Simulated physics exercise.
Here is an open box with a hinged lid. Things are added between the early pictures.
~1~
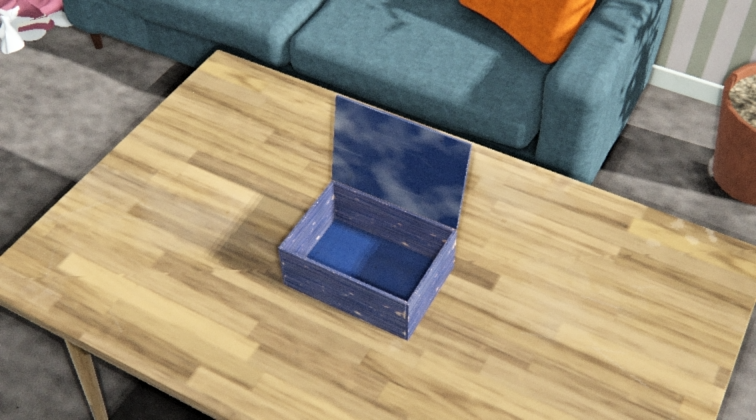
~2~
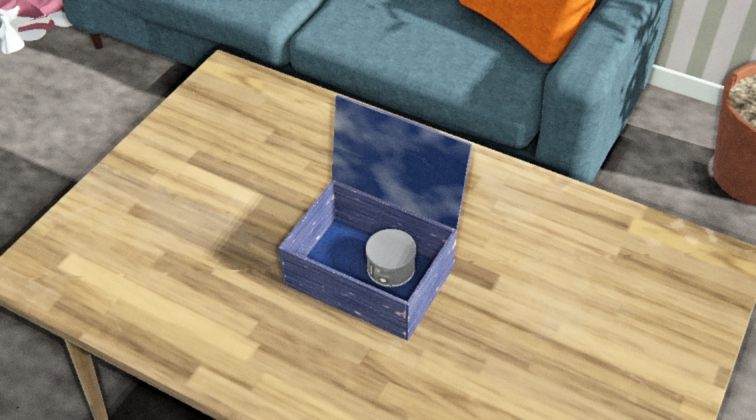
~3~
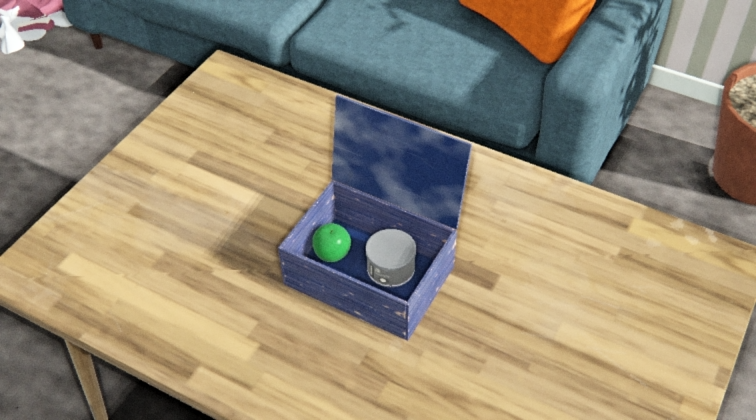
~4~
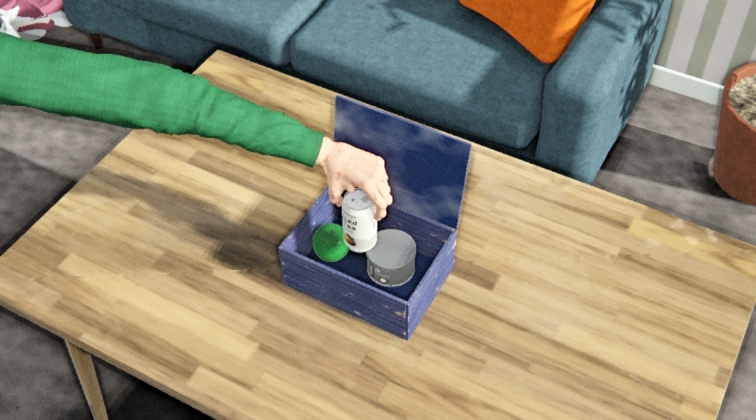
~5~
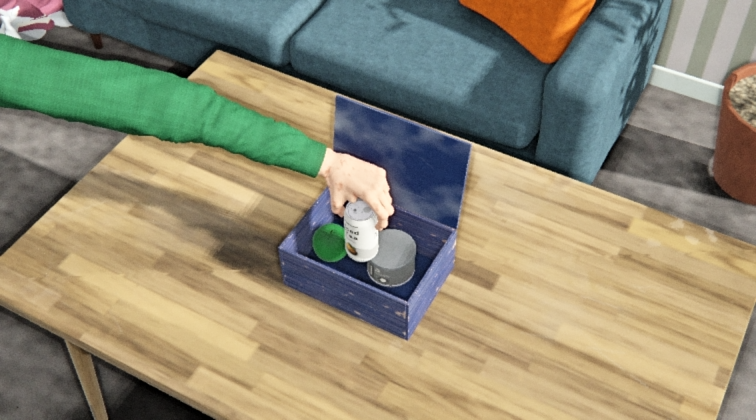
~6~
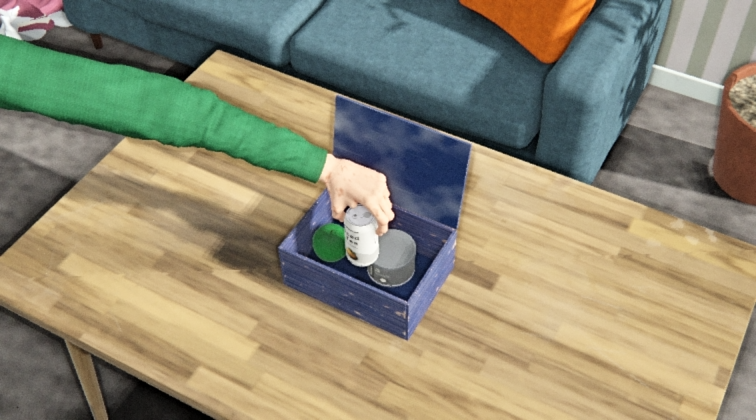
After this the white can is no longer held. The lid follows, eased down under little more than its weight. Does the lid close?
The lid sits on the rim.
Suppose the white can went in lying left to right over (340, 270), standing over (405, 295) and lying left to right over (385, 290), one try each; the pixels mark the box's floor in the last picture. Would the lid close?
First, it shuts flat; second, it will not close; third, it shuts flat.
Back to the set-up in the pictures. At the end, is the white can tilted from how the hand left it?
The white can ends up tilted.
Then, 0.70 s after the last picture, white can tipped 70° from how it was near (331, 260); green apple rolled a little.
Then, 1.50 s after the last picture, lid 66° above the rim; white can on its side near (329, 269); green apple rolled a little.
Then, 2.10 s after the last picture, lid 19° above the rim; white can on its side near (329, 268); green apple rolled about its own width.
At rest, lid shut; tipped over in the box, white can; moved from the start, green apple; grey tub in place. Seen from the same camera at the end, white can near (329, 268).
